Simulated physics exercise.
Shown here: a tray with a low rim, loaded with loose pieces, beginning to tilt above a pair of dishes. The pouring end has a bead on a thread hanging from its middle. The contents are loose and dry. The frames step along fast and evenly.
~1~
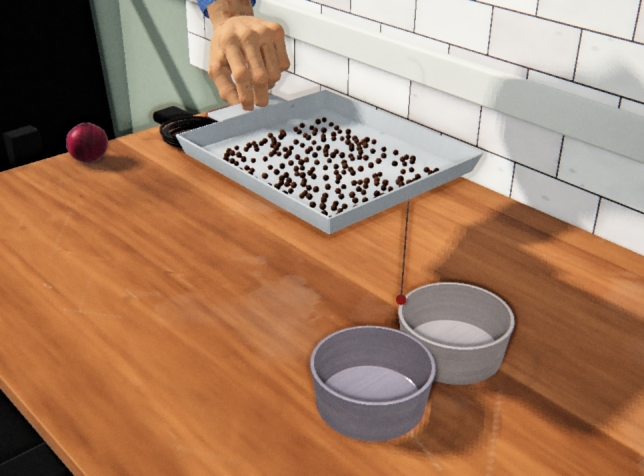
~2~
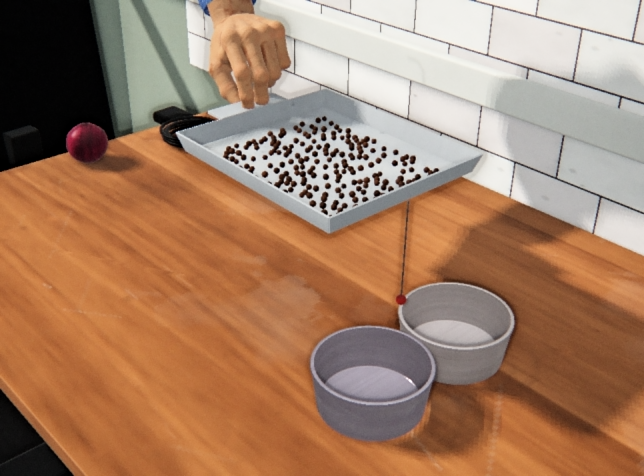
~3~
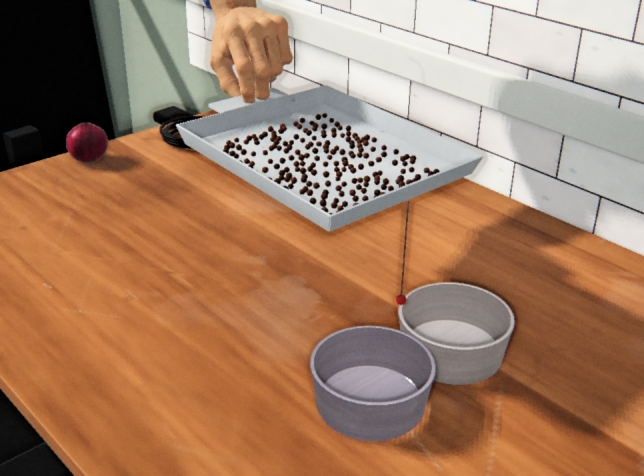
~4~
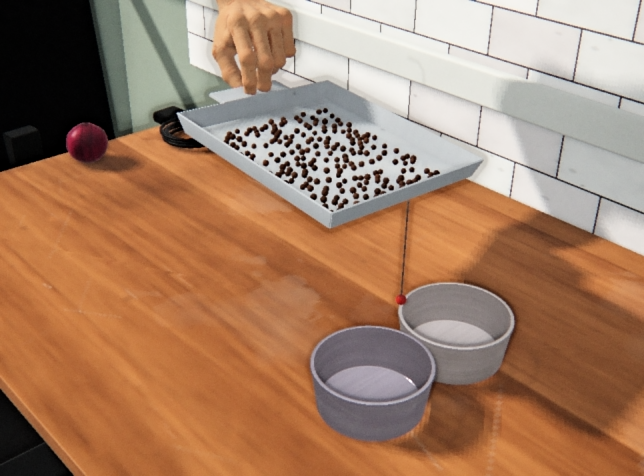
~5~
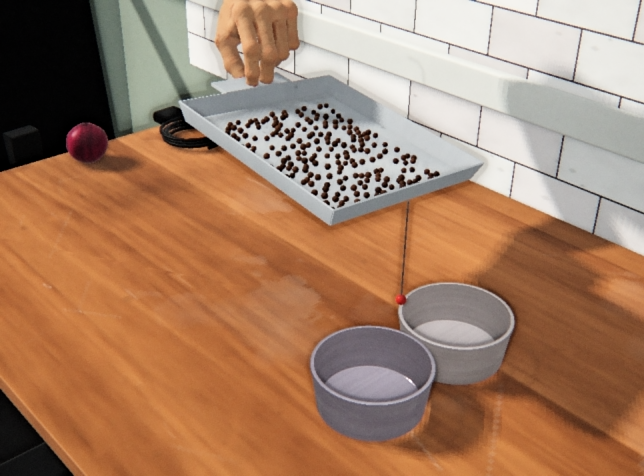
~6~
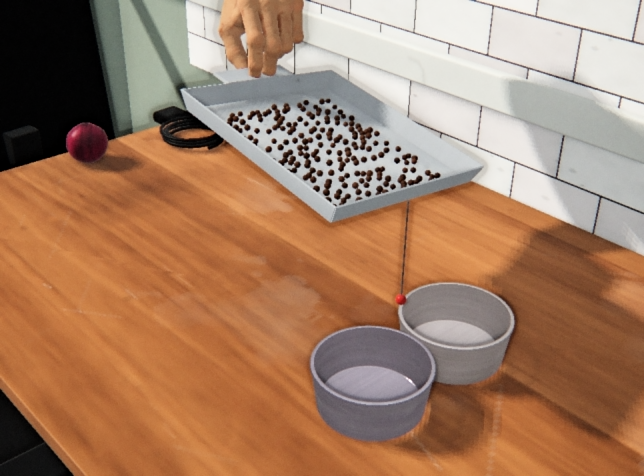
On a wooden counter by a white tiled wall, a hand slowly raised the back of a shallow gray tray of small dark berries, slanting it slightly above two empty round dishes.
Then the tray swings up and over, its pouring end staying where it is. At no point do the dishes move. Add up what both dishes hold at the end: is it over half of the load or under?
Well, most of the load misses the dishes, as it turns out.
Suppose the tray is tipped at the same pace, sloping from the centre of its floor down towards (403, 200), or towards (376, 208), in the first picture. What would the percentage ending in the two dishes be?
About 90 %, then 100 %.
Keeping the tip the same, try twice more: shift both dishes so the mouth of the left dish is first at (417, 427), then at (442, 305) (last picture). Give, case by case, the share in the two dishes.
That makes 0 per cent, followed by 70 per cent.
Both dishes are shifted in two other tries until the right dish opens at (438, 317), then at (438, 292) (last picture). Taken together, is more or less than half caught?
Taking the tries in order: A minor share, followed by a major share.
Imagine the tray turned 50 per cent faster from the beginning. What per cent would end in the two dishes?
Roughly 20 percent, give or take.
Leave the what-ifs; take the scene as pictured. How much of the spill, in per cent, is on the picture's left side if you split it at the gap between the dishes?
Some 20 %.
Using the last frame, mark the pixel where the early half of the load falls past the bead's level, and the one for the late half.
Initially about (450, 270); subsequently about (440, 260).
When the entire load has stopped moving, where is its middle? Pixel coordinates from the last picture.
Roughly at pixel (463, 313).
Just after the last frame, tray tipped steeply; almost all on the tray; just a few in the right dish; just a few outside both; just a few in the air.
A moment on, tray tipped right over; roughly a quarter on the tray; roughly a quarter in the right dish; roughly a quarter outside both; roughly a quarter in the air.
Further on, tray tipped past a quarter turn; roughly a quarter in the right dish; the larger part outside both.
When it is over, tray tipped past a quarter turn; not one in the left dish; roughly a quarter in the right dish; the larger part outside both.
